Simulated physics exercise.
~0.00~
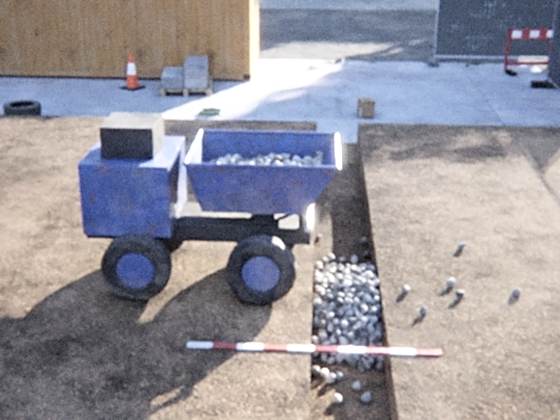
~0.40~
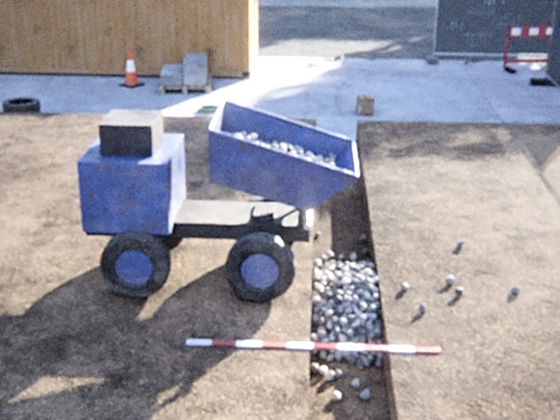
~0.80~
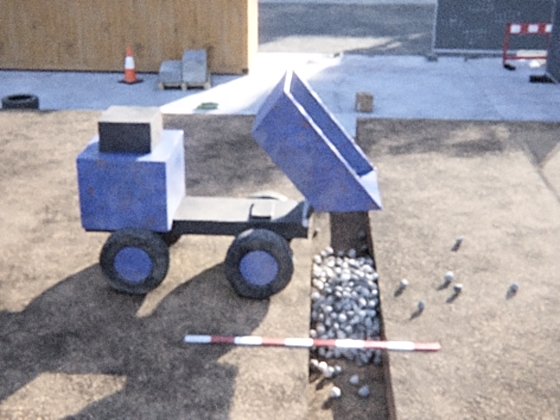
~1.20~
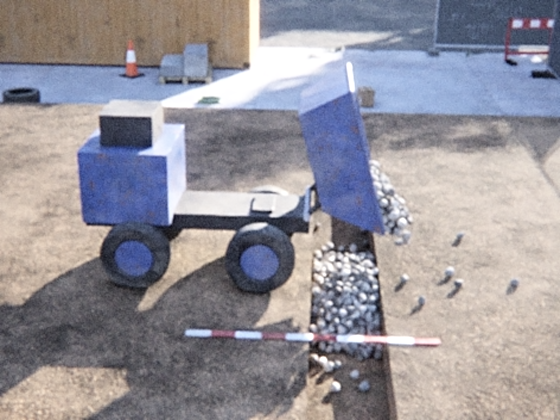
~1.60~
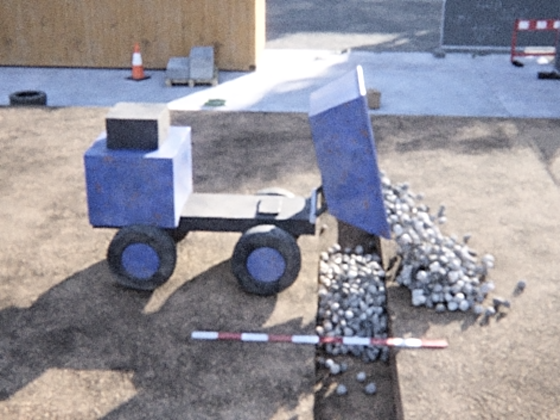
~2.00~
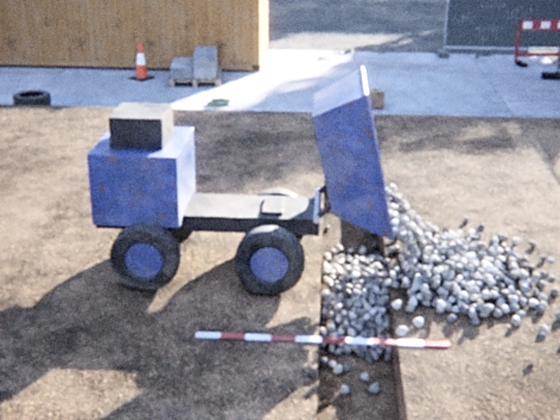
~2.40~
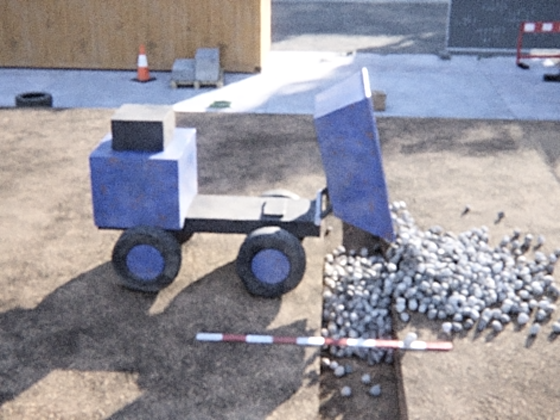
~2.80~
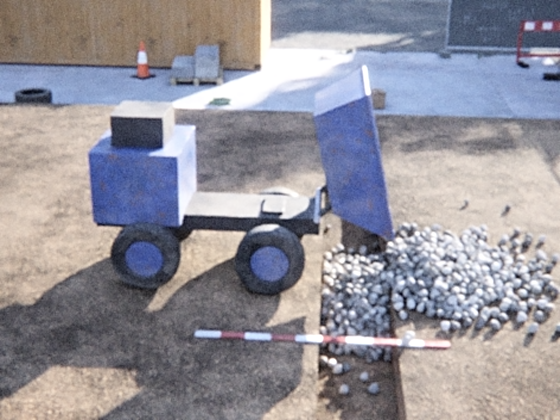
A blue dumper tips its skip and spills grey stones mostly beyond the partly filled trench.
